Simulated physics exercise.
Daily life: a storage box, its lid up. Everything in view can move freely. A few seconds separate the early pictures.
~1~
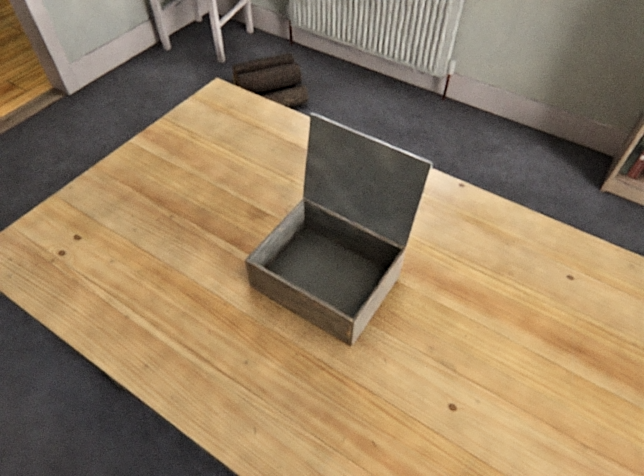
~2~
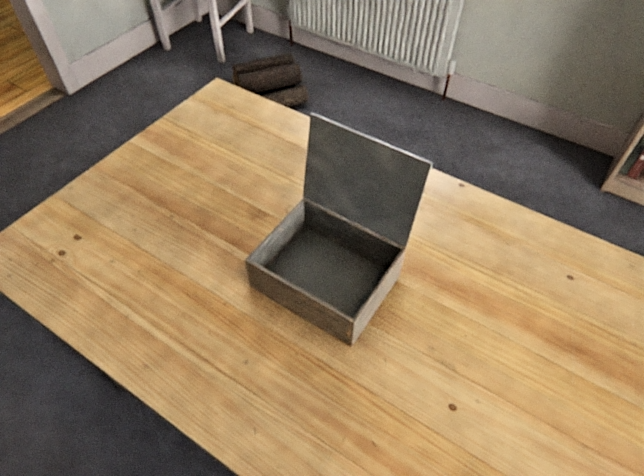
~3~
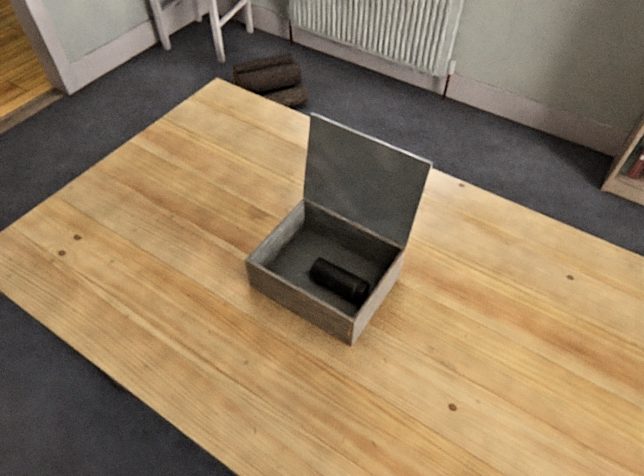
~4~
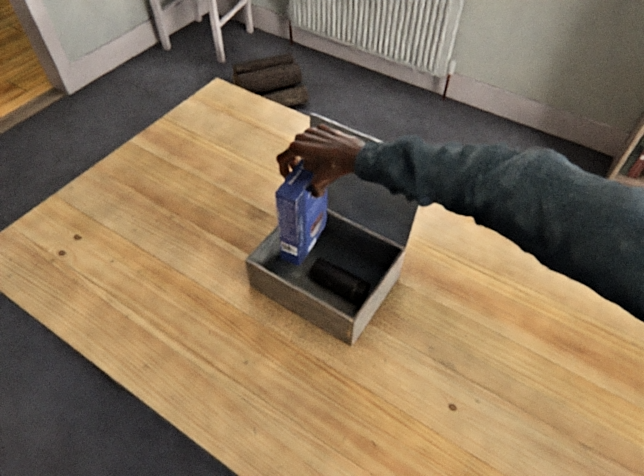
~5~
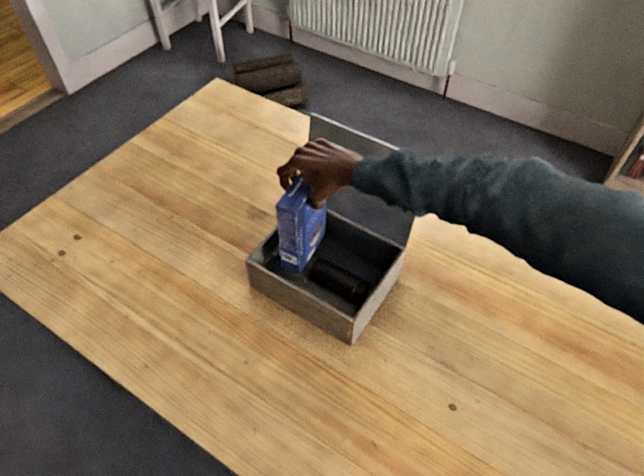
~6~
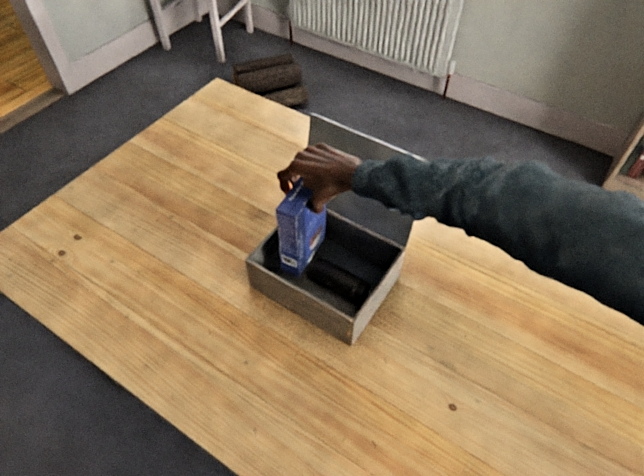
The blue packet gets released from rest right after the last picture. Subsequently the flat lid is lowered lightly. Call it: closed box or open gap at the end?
Open gap.
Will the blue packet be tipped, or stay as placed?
At the finish it holds its orientation.
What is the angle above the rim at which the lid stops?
About 70° above the rim.
Then, 0.20 s after the last picture, blue packet slid a little near (304, 240).
Then, 1.00 s after the last picture, lid starting down; blue packet slid a little near (304, 240).
Then, 1.30 s after the last picture, lid 75° above the rim; blue packet slid a little near (304, 240).
At rest, lid 70° above the rim; moved from the start, blue packet; black shaker in place. Seen from the same camera at the end, blue packet near (304, 240).
